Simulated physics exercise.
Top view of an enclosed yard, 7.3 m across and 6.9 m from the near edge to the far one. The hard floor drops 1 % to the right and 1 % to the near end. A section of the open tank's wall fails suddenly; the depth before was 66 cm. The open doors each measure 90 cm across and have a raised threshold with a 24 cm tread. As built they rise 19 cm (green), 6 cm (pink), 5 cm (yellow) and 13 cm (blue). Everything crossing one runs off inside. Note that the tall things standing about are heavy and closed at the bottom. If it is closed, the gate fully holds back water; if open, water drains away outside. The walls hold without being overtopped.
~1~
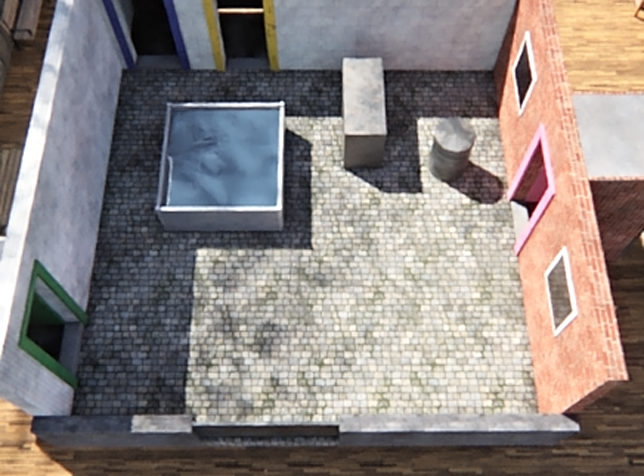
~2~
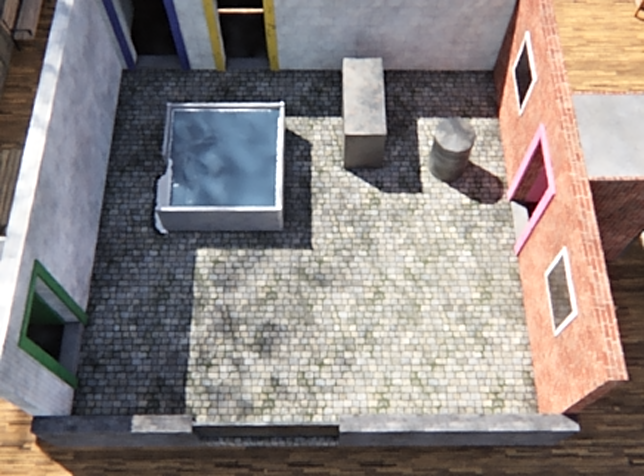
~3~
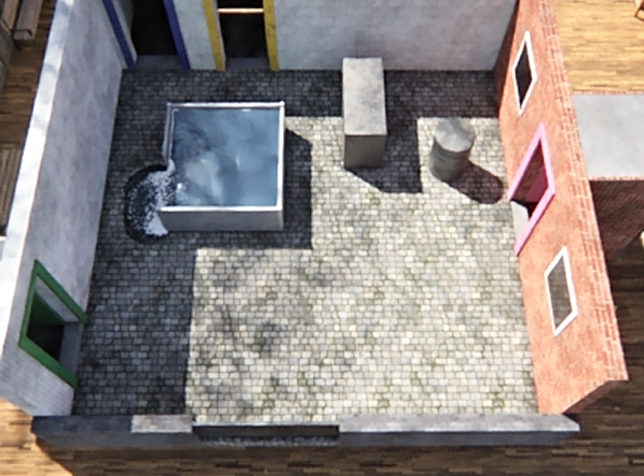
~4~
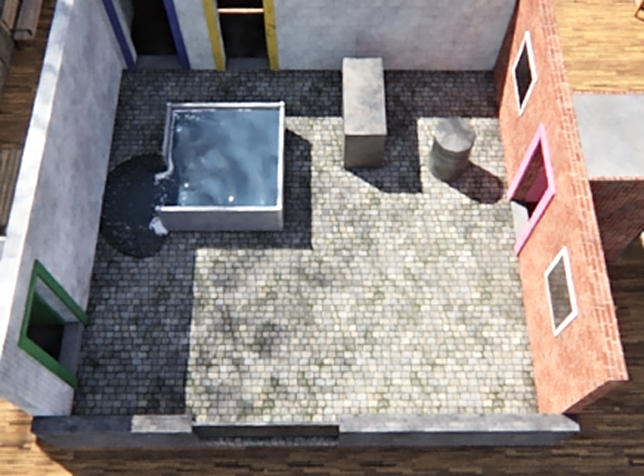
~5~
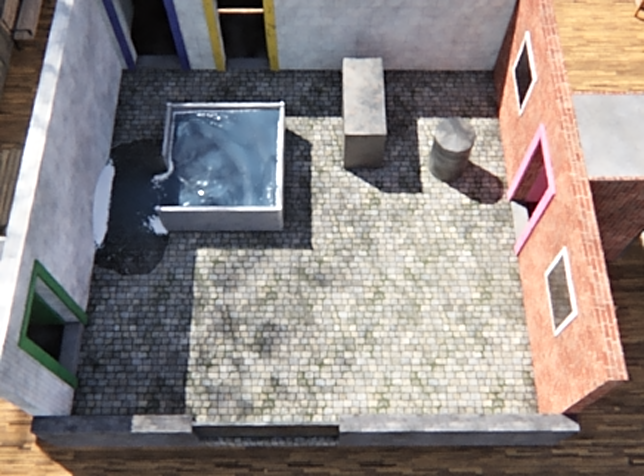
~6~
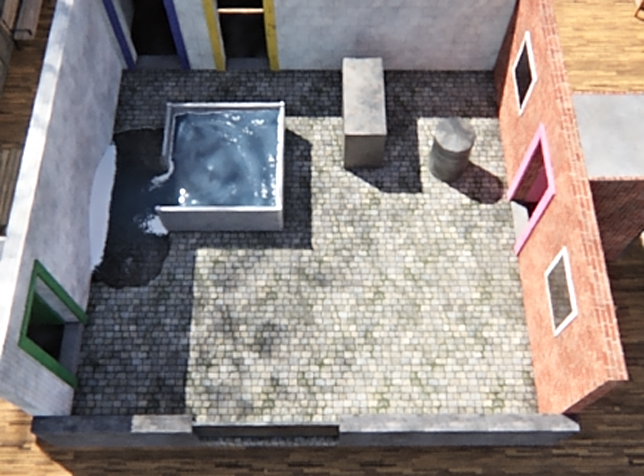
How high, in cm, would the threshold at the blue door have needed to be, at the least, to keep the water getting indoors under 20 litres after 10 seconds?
About 17 cm.
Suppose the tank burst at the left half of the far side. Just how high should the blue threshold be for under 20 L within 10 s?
About 29 cm.
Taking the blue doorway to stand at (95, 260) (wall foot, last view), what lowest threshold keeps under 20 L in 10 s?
Around 26 cm would do it.
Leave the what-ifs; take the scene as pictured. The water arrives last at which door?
That would be the pink door.
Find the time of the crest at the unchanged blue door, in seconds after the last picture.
Around 1.8 s.
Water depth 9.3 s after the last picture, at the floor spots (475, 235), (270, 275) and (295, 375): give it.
Roughly 6, 2 and 4 cm, in turn.
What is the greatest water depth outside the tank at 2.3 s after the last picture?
About 29 cm.
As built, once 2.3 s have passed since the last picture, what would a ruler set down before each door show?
In cm: Green 8, pink 0, yellow 8, blue 21.
Then, 0.7 s after the last picture water covers 10 % of the floor, deepest (47 cm) near (102, 209); it has not reached the blue door.
Then, 2.3 s after the last picture water covers 30 % of the floor, deepest (29 cm) near (112, 209); 21 cm at the blue door, 33 litres in over its 13 cm threshold.
Then, 9.3 s after the last picture water covers 90 % of the floor, deepest (12 cm) near (525, 425); 5 cm at the blue door, 62 litres in over its 13 cm threshold.
At the blue door as built, the water peaked near 24 cm, 1.9 s after the last picture.
With a threshold of 15 cm, 38 litres would have come in within the 10 s; with 20.5 cm, 6 litres. So under 20 litres takes about 17 cm.
